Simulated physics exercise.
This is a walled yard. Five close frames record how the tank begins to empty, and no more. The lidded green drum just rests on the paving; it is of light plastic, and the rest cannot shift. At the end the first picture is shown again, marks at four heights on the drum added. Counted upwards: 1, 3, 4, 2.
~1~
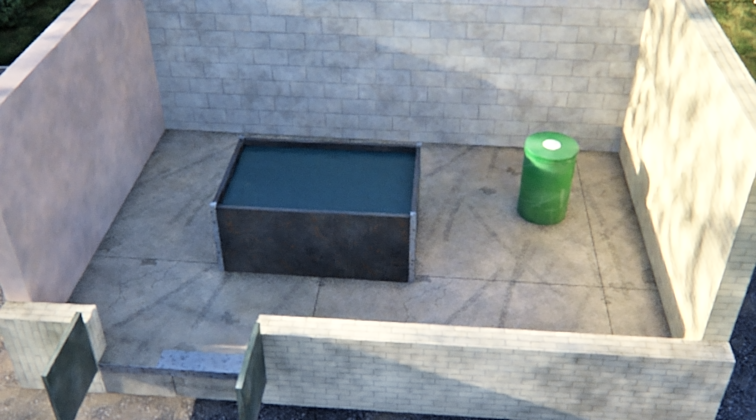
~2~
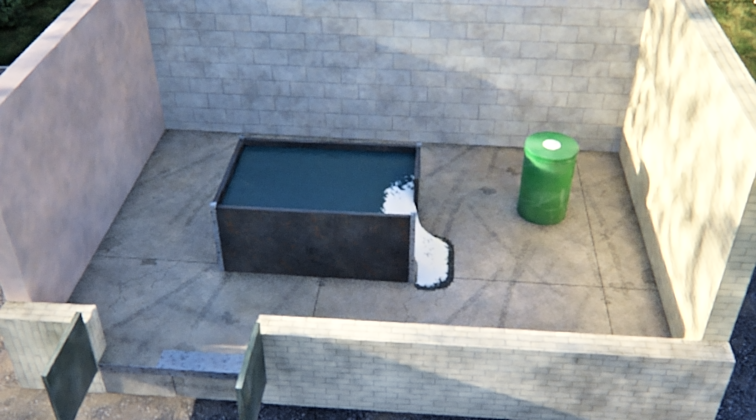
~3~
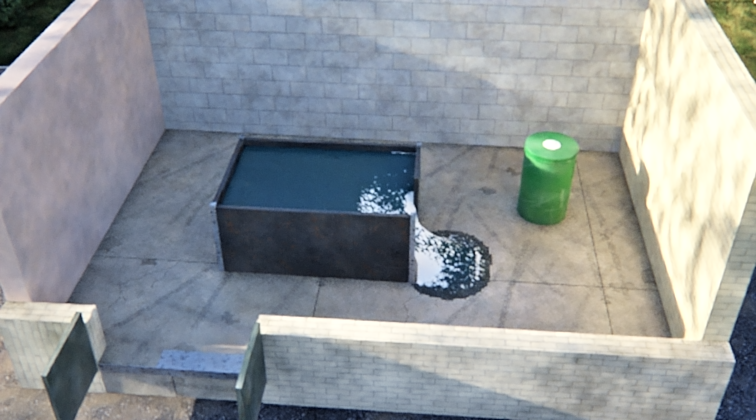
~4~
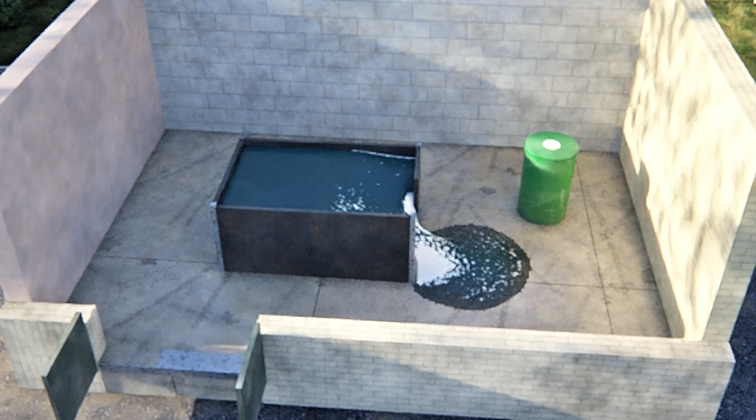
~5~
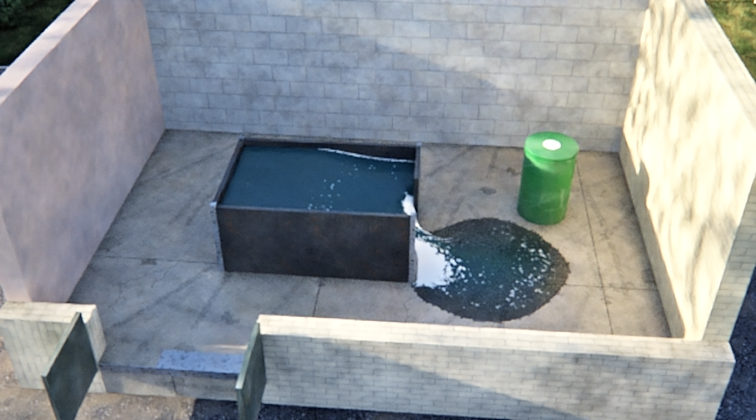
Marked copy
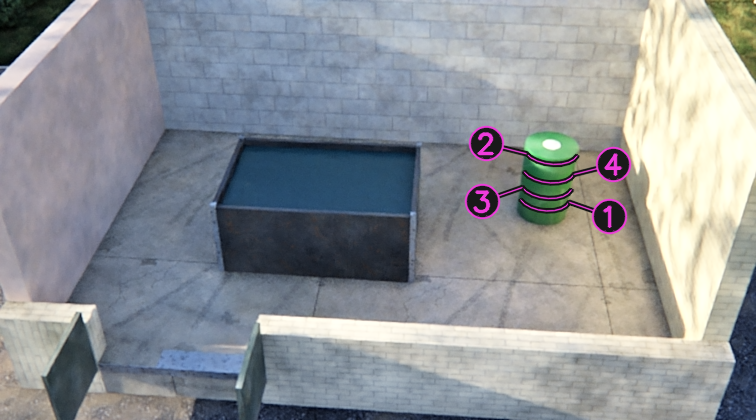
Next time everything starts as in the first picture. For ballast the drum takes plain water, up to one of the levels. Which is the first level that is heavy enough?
It is 1.
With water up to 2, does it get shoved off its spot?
No, that is safe.
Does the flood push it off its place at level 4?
No, not at all.
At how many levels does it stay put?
All of them.
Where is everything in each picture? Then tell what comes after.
Lid of the green drum at (551, 145); tank full, its middle at (322, 181); open gate at (178, 314).
Water covers 1 % of the ground and is seen nearest the drum at (446, 248).
Water covers 3 % of the ground and is seen nearest the drum at (463, 236).
Water covers 6 % of the ground and is seen nearest the drum at (491, 233).
Lid of the green drum at (551, 145); water covers 9 % of the ground and is seen nearest the drum at (520, 231).
On the marked copy, 1 at (546, 210); 2 at (553, 164); 3 at (548, 198); 4 at (550, 182); from the bottom up 1, 3, 4, 2.
If 1 is chosen, it does not move.
If 2 is chosen, it does not move.
If 3 is chosen, it does not move.
If 4 is chosen, it does not move.
